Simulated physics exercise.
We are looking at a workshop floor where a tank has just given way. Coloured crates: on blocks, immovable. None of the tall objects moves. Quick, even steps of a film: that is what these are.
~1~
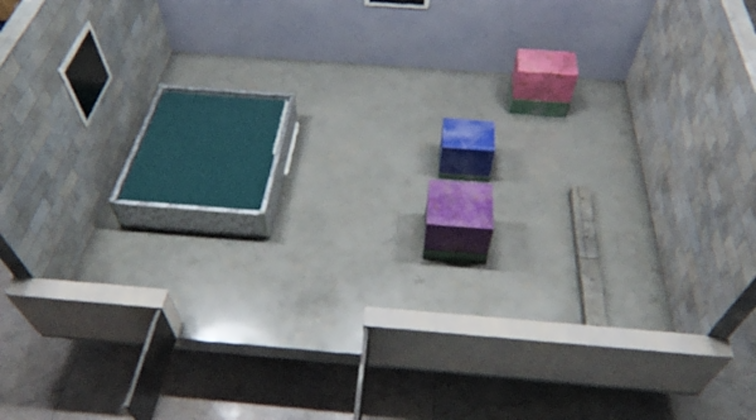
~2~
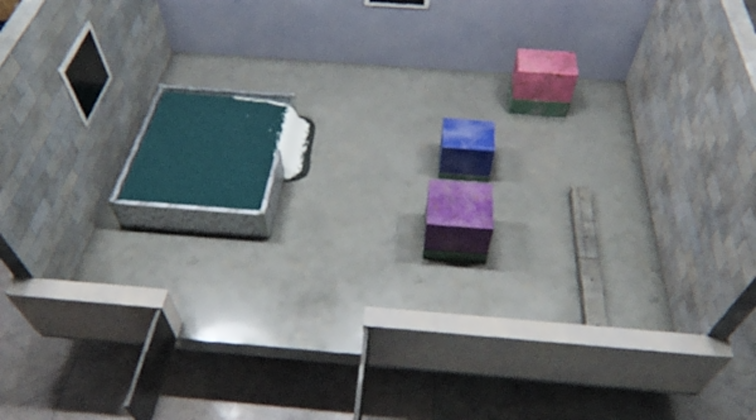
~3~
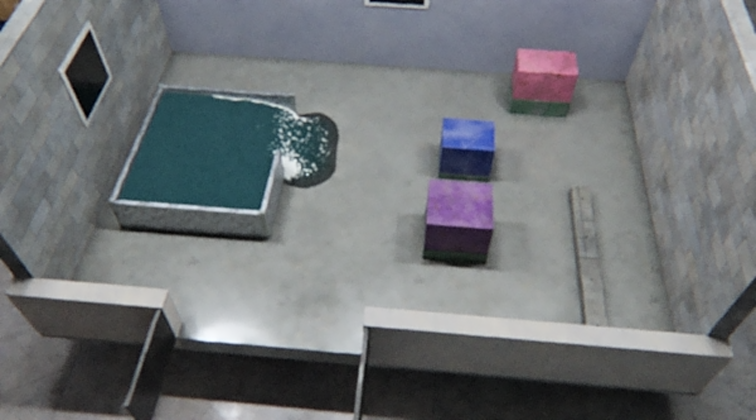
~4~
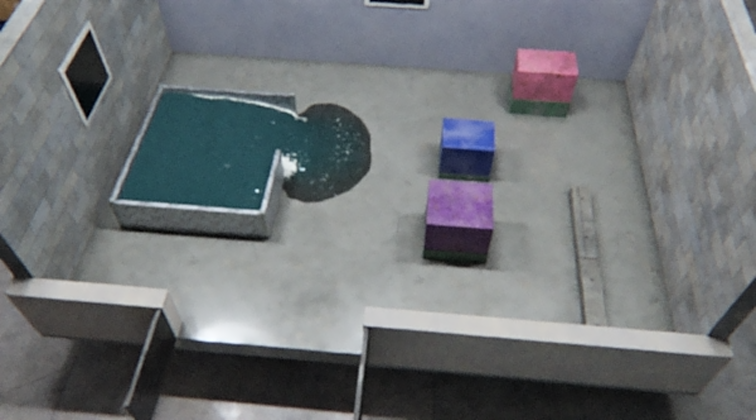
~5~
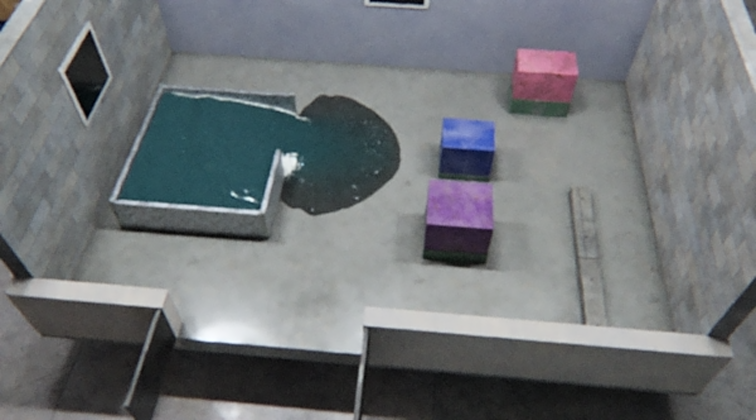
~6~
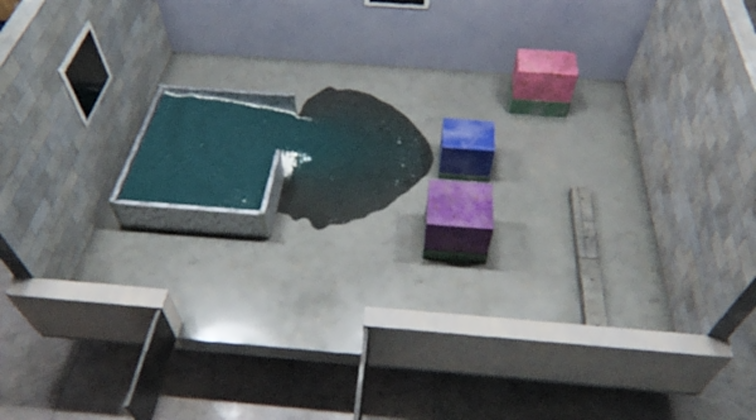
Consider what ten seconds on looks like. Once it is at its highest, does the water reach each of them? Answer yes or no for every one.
Purple crate: No, it stays dry; pink crate: No, it stays dry; blue crate: Yes, it gets wet.
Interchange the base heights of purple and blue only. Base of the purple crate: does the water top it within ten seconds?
For the purple crate, the answer is that it is drenched.
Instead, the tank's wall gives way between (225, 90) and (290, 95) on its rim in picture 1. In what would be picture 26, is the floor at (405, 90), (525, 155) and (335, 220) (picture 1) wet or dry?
Place one: Reached by the flood. Place two: Reached by the flood. Place three: Spared by the leak.
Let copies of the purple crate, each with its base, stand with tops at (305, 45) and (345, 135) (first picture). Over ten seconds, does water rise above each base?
For the first position it is missed; for the second it is reached.
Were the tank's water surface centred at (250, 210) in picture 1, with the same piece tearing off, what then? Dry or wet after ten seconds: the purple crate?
Purple crate: Overtopped.
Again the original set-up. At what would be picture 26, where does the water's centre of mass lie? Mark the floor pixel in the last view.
Near (349, 157).
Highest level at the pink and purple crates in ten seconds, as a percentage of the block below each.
Taking them in the order asked, 70 percent and 80 percent.
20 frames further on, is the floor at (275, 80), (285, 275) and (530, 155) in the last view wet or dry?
Point one left clear, point two left clear, point three sodden.
A moment on, water covers 25 % of the floor; the purple crate water round its plinth, the pink crate not reached, the blue crate water round its plinth.
Next, water covers 35 % of the floor; the purple crate water round its plinth, the pink crate water round its plinth, the blue crate water round its plinth.
Then, water covers 50 % of the floor; the purple crate water round its plinth, the pink crate water round its plinth, the blue crate water round its plinth.
Later, water covers 65 % of the floor; the purple crate water round its plinth, the pink crate water round its plinth, the blue crate water round its plinth.
In the end, water covers 85 % of the floor; the purple crate stayed above the water, the pink crate stayed above the water, the blue crate was topped.
